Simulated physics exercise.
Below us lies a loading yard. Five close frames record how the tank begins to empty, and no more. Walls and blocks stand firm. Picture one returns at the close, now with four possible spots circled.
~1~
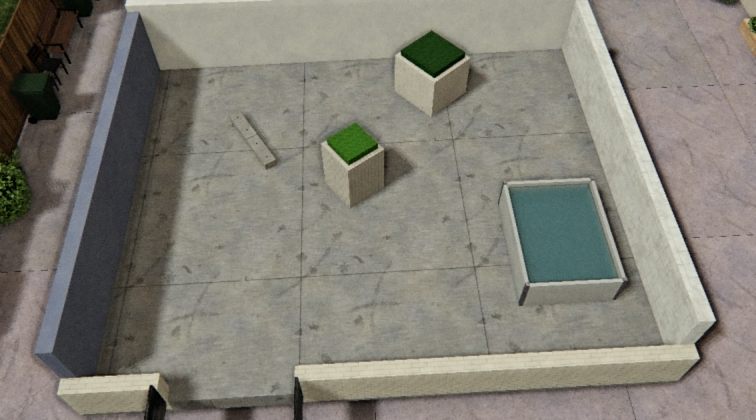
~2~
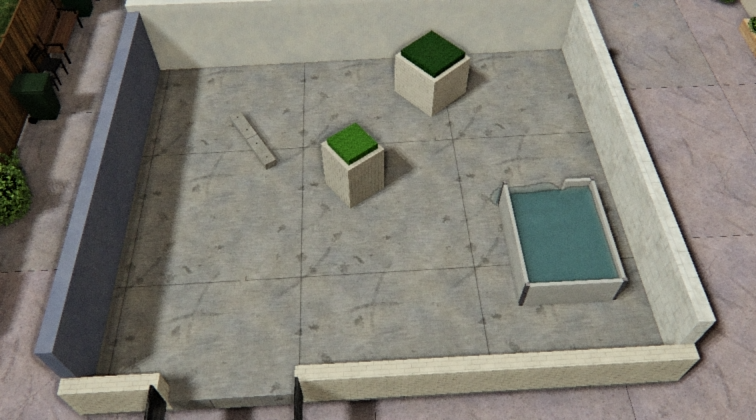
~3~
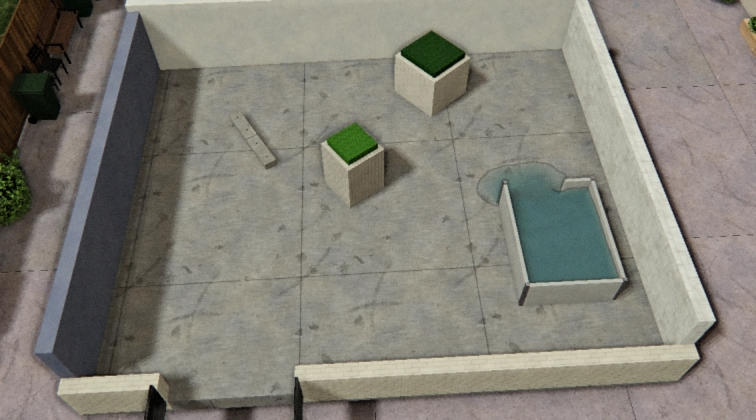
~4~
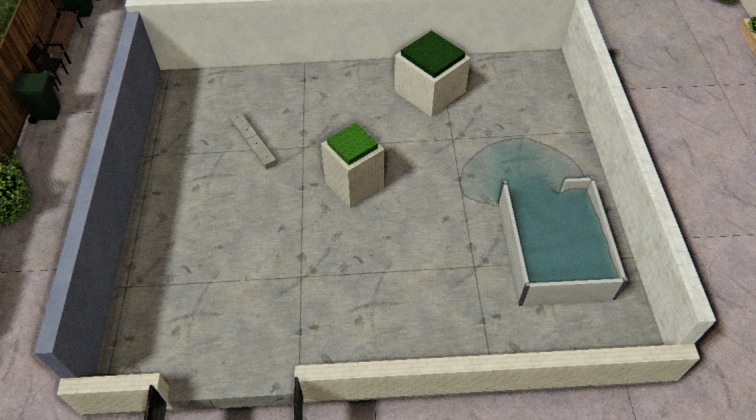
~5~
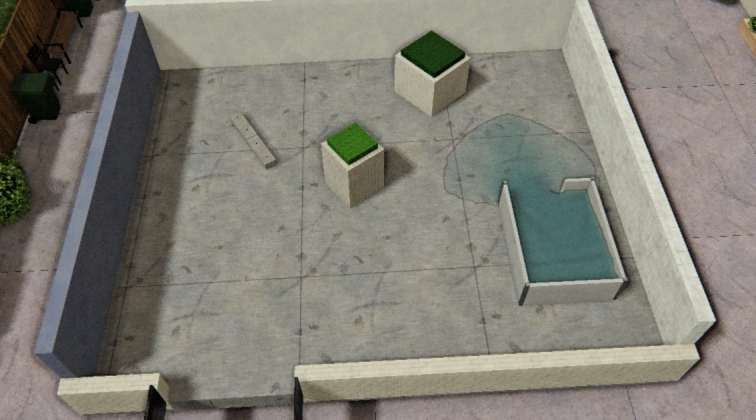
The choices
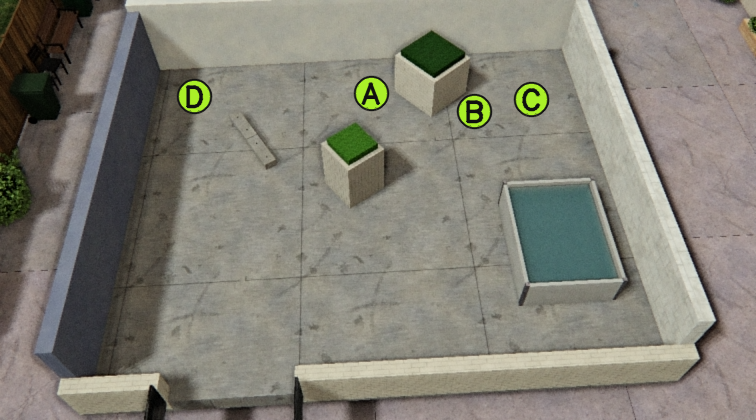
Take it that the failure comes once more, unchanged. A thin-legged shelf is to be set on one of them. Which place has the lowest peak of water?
It is A.
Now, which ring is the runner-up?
D it is.
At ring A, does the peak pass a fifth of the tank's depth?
No, less.
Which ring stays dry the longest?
Here it is ring D.
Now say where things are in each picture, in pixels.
Tank full, its middle at (561, 232); open gate at (229, 373), in the first picture.
Water covers 1 % of the ground, its front hidden from here, in the second picture.
In the third picture, 2 % of the ground under water, visible out to (540, 165).
In the fourth picture, 5 % of the ground under water, visible out to (525, 140).
In the fifth picture, 8 % of the ground under water, visible out to (513, 117).
In lime, A at (371, 93); B at (474, 111); C at (531, 99); D at (194, 96).
With A, the water peaks at about 10 % of the depth that stood in the tank.
With B, the water peaks at about 32 % of the depth that stood in the tank.
With C, the water peaks at about 33 % of the depth that stood in the tank.
With D, the water peaks at about 19 % of the depth that stood in the tank.
